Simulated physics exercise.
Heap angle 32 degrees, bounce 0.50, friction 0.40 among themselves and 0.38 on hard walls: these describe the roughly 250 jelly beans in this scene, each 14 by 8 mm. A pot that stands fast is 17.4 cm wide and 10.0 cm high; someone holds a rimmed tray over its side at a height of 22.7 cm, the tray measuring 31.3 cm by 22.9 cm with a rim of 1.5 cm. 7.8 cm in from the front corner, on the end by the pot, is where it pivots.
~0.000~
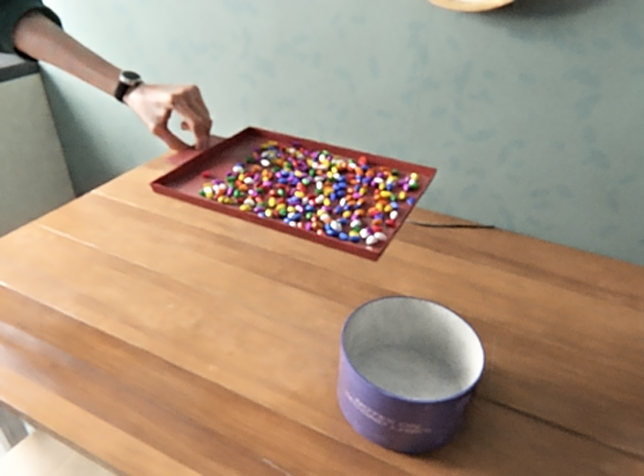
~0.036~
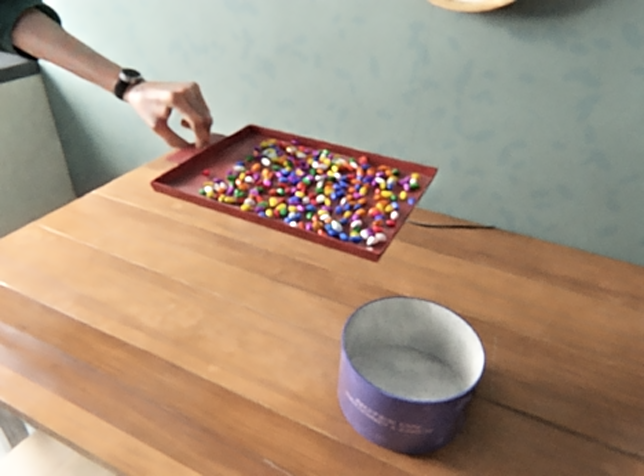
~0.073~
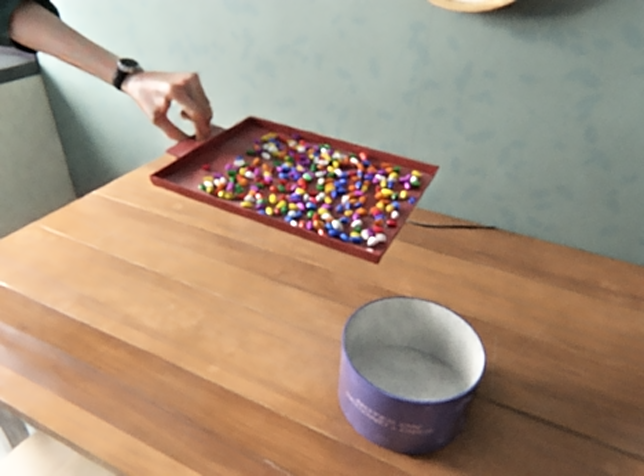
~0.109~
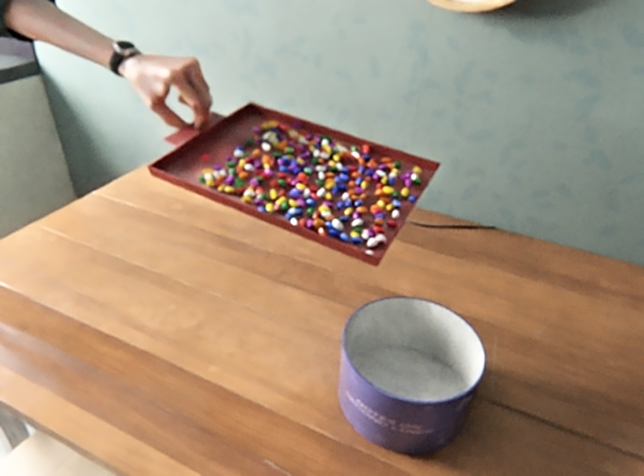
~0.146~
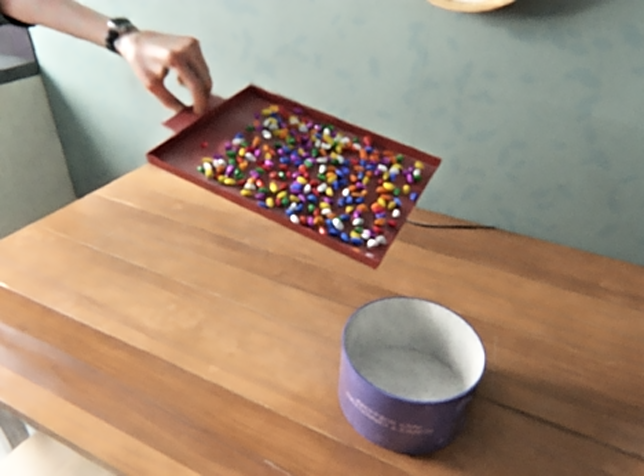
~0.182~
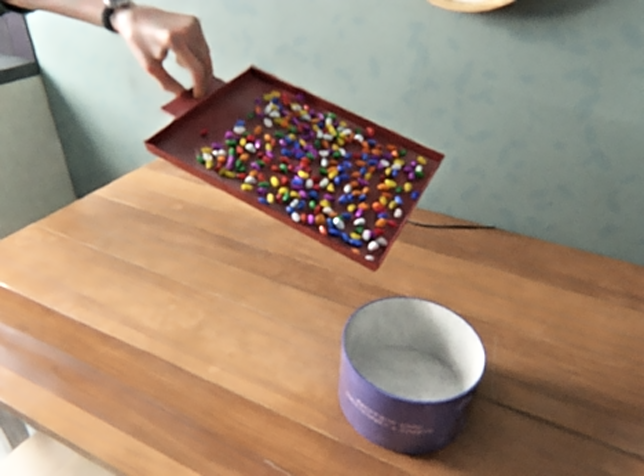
A red tray of colourful jelly beans tilts as a hand raises its left end.
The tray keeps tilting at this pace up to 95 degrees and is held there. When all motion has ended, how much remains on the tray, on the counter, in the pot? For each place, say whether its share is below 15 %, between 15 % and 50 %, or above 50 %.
In order: Left on the tray: Looks set for a minimal amount; counter: Looks set for a minimal amount; pot: Looks set for the better part.
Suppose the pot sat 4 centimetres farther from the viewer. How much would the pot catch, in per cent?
Expect something close to 55 per cent.
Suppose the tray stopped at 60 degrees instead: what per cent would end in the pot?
Estimated share: About 65 %.
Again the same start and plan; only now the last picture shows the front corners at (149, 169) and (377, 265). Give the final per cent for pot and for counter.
Split: Pot = 55, counter = 45.
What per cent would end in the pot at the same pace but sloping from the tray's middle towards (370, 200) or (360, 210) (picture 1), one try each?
The share comes to roughly 35 in a hundred, then roughly 70 in a hundred.
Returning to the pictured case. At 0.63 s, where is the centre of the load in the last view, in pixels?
Roughly pixel (384, 267).
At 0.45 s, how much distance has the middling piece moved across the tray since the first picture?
About 5 cm.
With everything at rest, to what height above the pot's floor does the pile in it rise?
I'd put it at close to 2.5 centimetres.
Then, at 0.45 s, tilt 57 degrees; the tray holds 100 %, the pot 0 %.
Then, at 0.63 s, tilt 83 degrees; the tray holds 70 %, the pot 0 %.
After 0.92 s, tilt 95 degrees; the tray holds 0 %, the pot 95 %.
In the end, at 1.6 s, tray 0 %, counter 0 %, pot 100 %.
